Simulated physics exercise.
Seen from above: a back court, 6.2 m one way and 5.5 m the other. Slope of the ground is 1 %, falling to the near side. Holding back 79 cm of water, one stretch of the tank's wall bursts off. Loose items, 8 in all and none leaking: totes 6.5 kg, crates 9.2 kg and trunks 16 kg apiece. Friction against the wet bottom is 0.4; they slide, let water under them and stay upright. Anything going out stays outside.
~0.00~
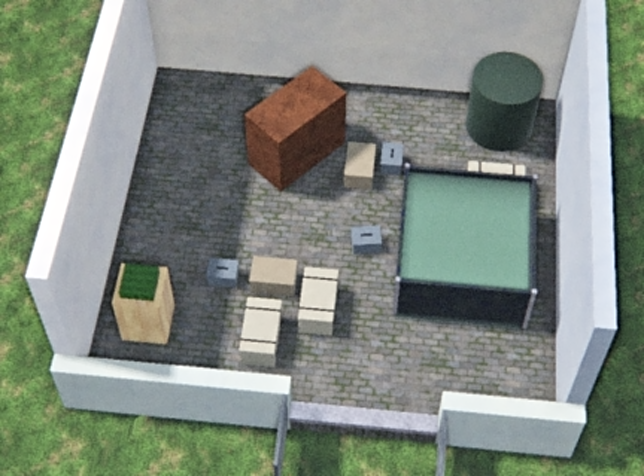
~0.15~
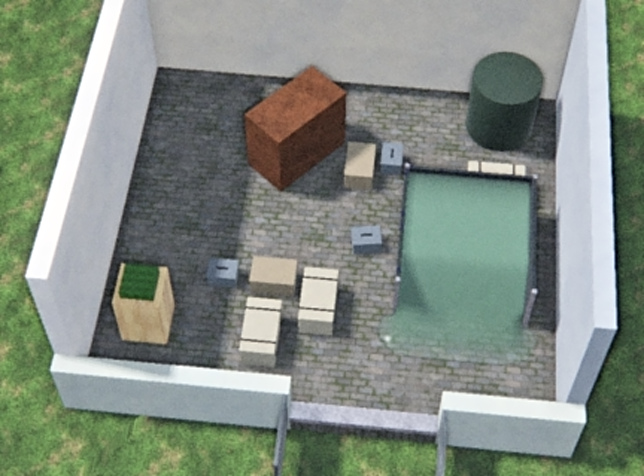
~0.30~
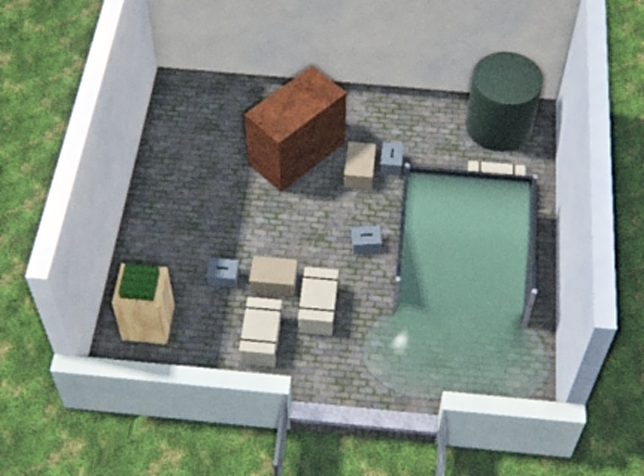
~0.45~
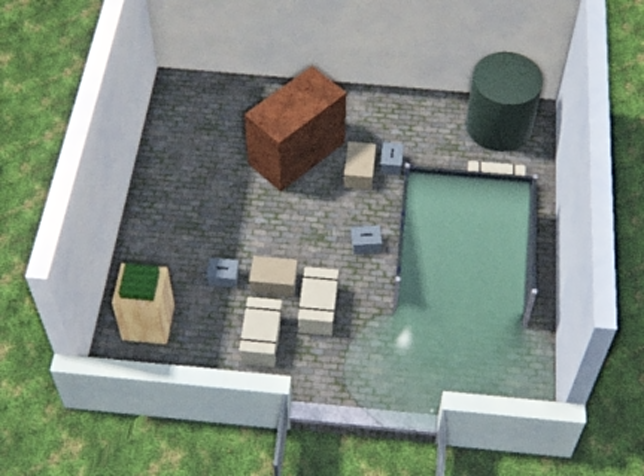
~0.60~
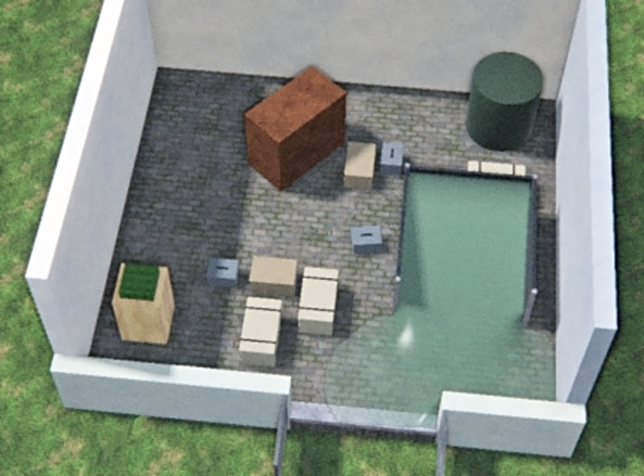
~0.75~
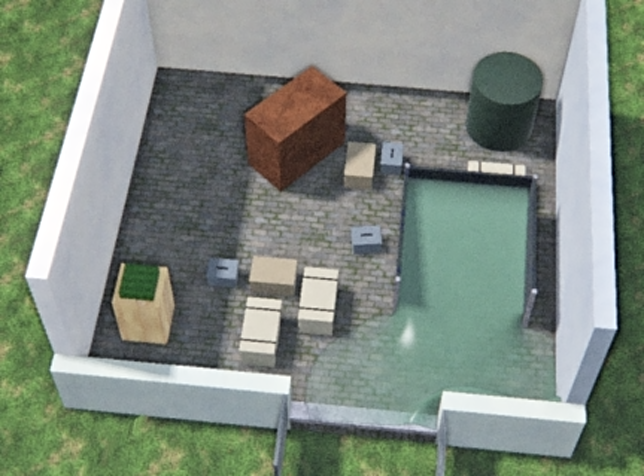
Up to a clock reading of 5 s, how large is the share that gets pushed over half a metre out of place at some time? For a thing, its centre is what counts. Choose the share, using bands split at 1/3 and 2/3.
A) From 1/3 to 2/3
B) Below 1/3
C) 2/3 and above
(B) Below 1/3.
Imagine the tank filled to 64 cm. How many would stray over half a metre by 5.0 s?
The count would be 1.
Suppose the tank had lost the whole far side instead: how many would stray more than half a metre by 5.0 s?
Result: 4 of them.
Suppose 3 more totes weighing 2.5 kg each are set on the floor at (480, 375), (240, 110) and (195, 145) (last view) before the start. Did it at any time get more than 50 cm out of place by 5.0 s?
Respectively: Tops it; doesn't reach it; doesn't reach it.
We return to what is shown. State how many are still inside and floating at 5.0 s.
Just then, the number is 0.
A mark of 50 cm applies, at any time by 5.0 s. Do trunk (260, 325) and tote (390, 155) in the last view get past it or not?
Beyond half a metre, then within half a metre.
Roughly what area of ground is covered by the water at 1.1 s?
The covered patch comes to about 8.0 m2.
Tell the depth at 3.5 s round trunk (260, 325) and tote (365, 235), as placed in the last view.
Depths: Near 3 cm, then near 0 cm.
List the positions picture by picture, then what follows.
The first frame shows a tote at (223, 268) rests on the ground; a crate at (360, 159) rests on the ground; 3.1 m2 under water; 0 of 8 have shifted.
The second frame shows a tote at (223, 268) rests on the ground; a crate at (360, 159), on the bottom; 4.2 m2 under water; 0 of 8 have shifted.
The third frame shows a tote at (223, 268), on the bottom; a crate at (360, 159), on the bottom; 5.6 m2 under water; 0 of 8 have shifted.
The fourth frame shows a tote at (223, 268), on the bottom; a crate at (360, 159), on the bottom; water covers 6.9 m2; 0 of 8 have shifted.
The fifth frame shows a tote at (223, 268) rests on the ground; a crate at (360, 159) rests on the ground; 7.3 m2 under water; 0 of 8 have shifted.
The sixth frame shows a tote at (223, 268), on the bottom; a crate at (360, 159) rests on the ground; water covers 7.6 m2; 0 of 8 have shifted.
After 1.1 s 0 of 8 are over 50 cm from their spots; 0 afloat.
After 2.2 s 0 of 8 are over 50 cm from their spots; 0 afloat.
After 3.5 s 1 of 8 are over 50 cm from their spots; 0 afloat.
After 5.0 s 1 of 8 are over 50 cm from their spots, and 1 have been at some point; 0 afloat.
